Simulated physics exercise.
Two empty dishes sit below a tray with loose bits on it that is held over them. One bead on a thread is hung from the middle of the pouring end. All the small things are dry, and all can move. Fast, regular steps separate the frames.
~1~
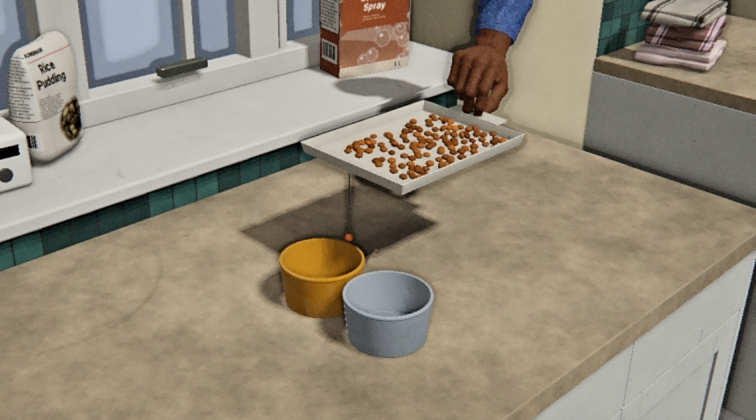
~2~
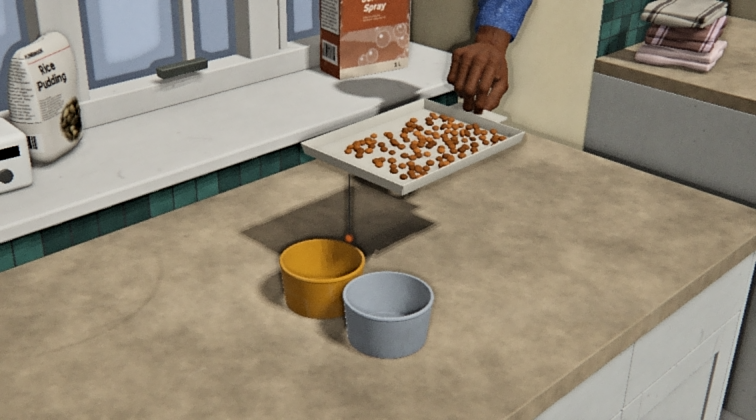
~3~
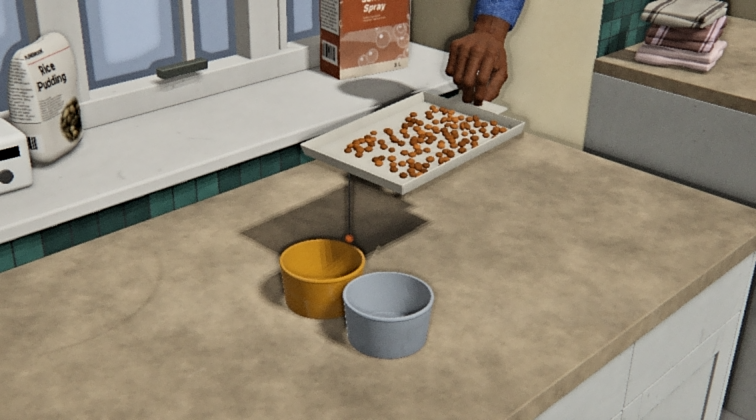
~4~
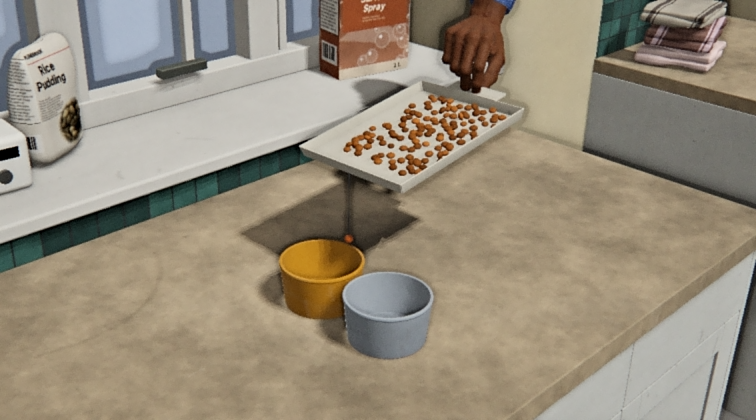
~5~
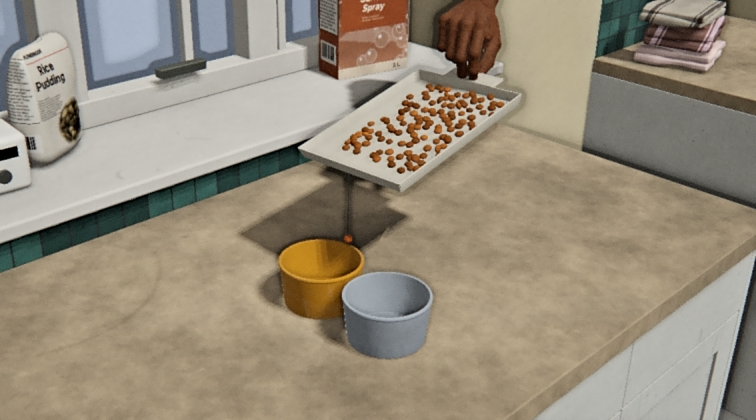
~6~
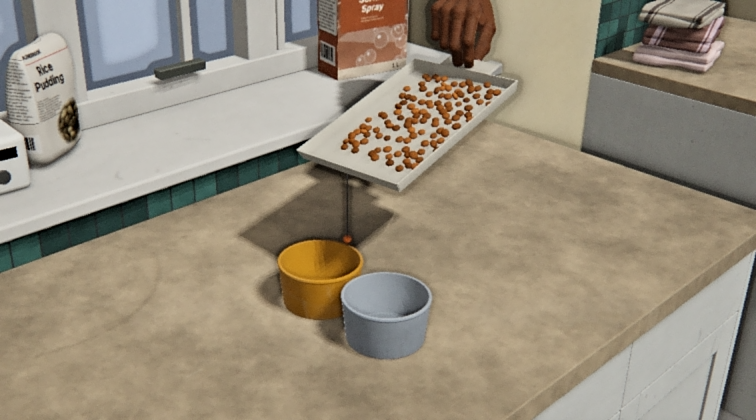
A white tray scattered with small reddish-brown bits starts out nearly level above a countertop, gripped at its far end by a hand in a blue sleeve. The hand gradually raises that end, tilting the tray toward its lower left corner, while the orange and grey dishes stay still below.
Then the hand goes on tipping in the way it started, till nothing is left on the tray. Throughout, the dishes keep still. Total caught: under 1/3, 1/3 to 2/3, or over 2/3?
1/3 to 2/3.
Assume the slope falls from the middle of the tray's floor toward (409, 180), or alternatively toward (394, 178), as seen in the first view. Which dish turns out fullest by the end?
In the first case it's the dish to the right, and in the second it's the dish to the right.
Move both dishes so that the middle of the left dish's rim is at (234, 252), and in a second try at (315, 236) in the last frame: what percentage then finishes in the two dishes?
You'd get 20 in a hundred the first time and 50 in a hundred the second.
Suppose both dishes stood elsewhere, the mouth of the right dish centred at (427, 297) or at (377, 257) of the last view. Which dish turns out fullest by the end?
The leftmost dish, then the leftmost dish.
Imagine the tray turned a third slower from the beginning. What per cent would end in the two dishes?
Estimated share: Some 60%.
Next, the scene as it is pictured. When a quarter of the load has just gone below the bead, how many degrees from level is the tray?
It's turned some 75 degrees by then.
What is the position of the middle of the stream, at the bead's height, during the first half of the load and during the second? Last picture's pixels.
About (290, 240) to begin with, then about (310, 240).
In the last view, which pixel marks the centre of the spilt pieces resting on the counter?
(268, 279), roughly.
Soon, tray tipped steeply; nearly all on the tray; a small part in the air.
A while on, tray tipped right over; about a quarter on the tray; about a quarter in the left dish; about a third outside both; a small part in the air.
Towards the end, tray tipped past a quarter turn; about half in the left dish; about half outside both.
Finally, tray tipped past a quarter turn; none in the right dish; about half in the left dish; about half outside both.
